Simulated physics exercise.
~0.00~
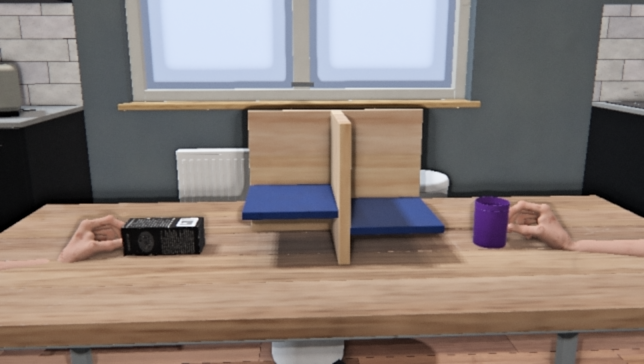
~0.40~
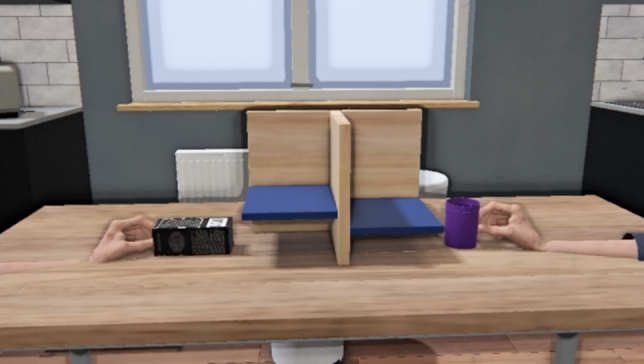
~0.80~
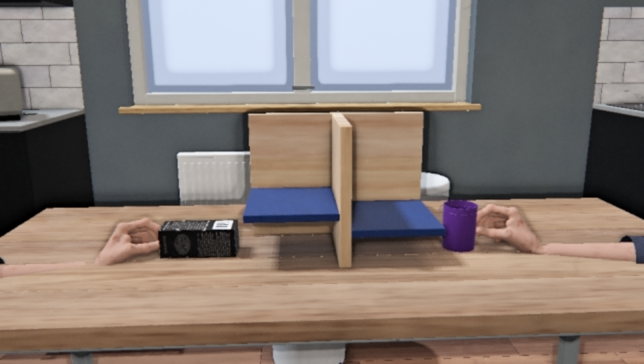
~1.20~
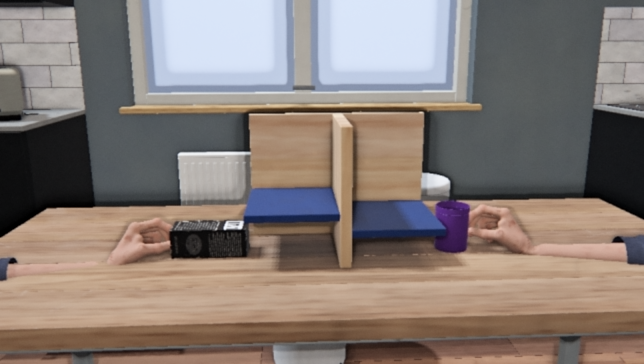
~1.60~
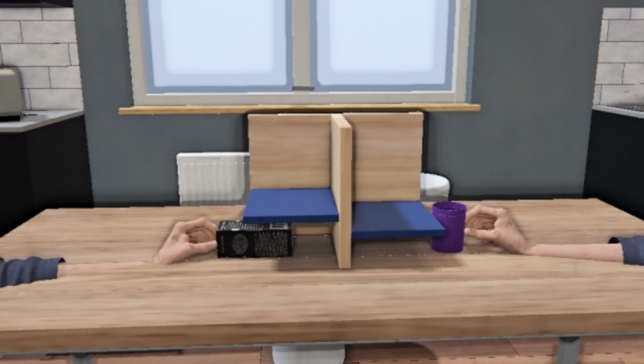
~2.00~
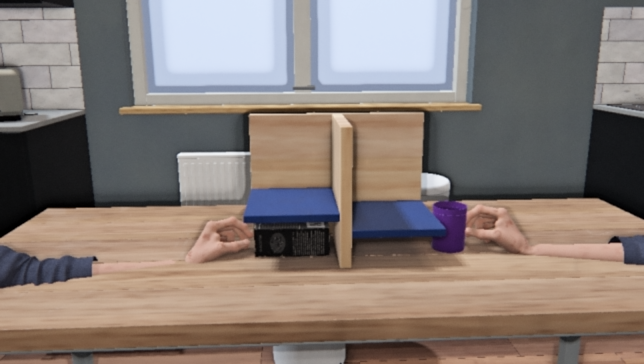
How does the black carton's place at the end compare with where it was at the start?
At the start it lies out on the open table to the left of the shelf. By the end it is further right, beneath the left blue board.
